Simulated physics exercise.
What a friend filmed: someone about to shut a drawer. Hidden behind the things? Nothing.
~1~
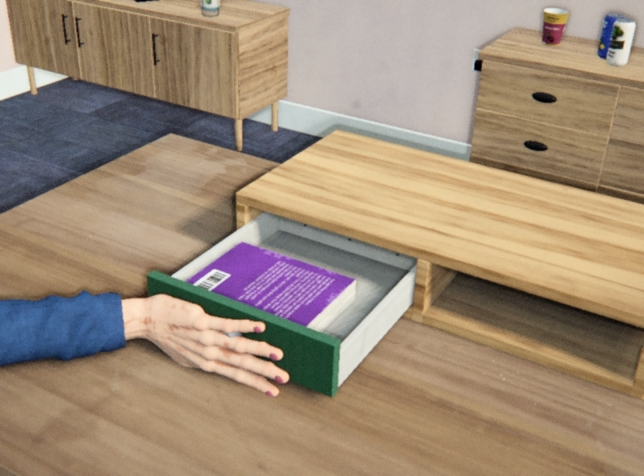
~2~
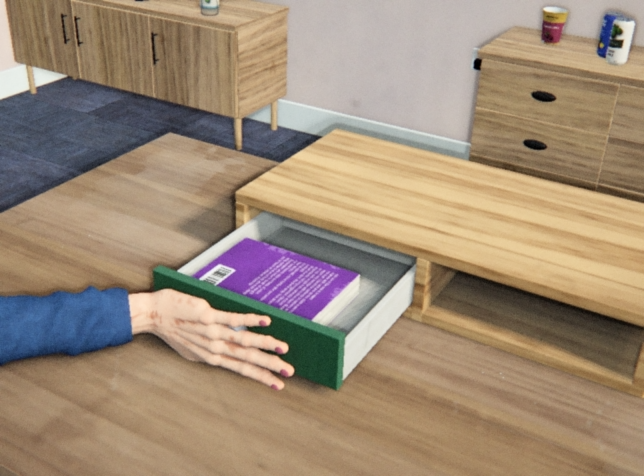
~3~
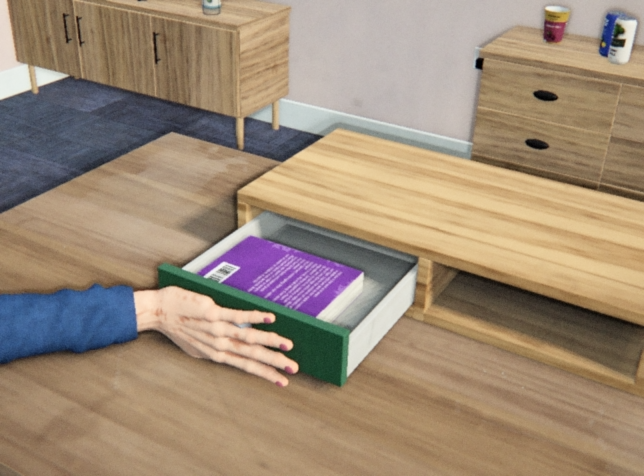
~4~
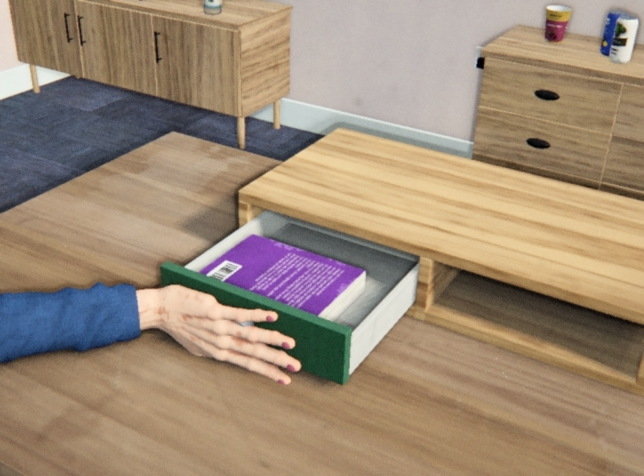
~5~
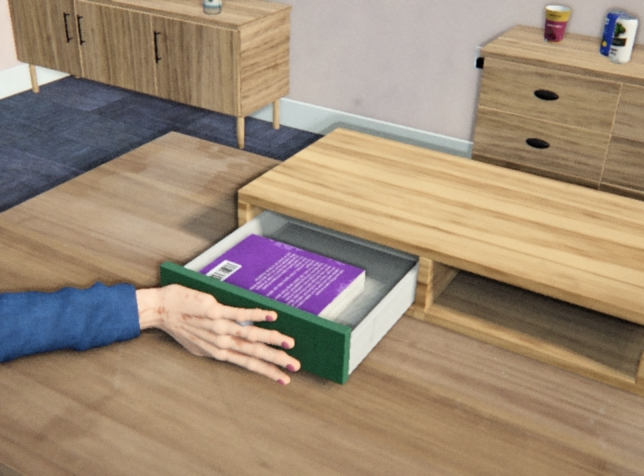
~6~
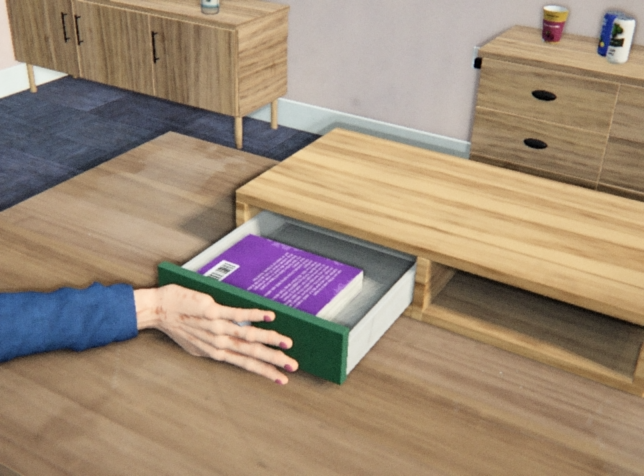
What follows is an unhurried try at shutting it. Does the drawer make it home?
Result: Drawer fully shut.
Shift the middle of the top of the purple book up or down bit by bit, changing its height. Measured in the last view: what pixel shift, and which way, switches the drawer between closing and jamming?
It would take a shift of about 24 pixels, up.
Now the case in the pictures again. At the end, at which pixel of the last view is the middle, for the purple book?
The middle ends up near (349, 224).
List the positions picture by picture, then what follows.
Drawer (297, 282) wide open; purple book (267, 296), in the first frame.
Drawer (301, 277) wide open; chest (462, 239), in the second frame.
Drawer (305, 274) wide open; purple book (275, 288), in the third frame.
Drawer (308, 273) wide open; chest (465, 238), in the fourth frame.
Drawer (307, 272) wide open; purple book (277, 286), in the fifth frame.
Drawer (305, 273) wide open; chest (462, 238), in the sixth frame.
Then, 0.38 s on from there, drawer starting in.
Then, 0.64 s on from there, drawer about half in.
Then, 0.84 s on from there, drawer nearly in.
In the end, the drawer goes all the way in.
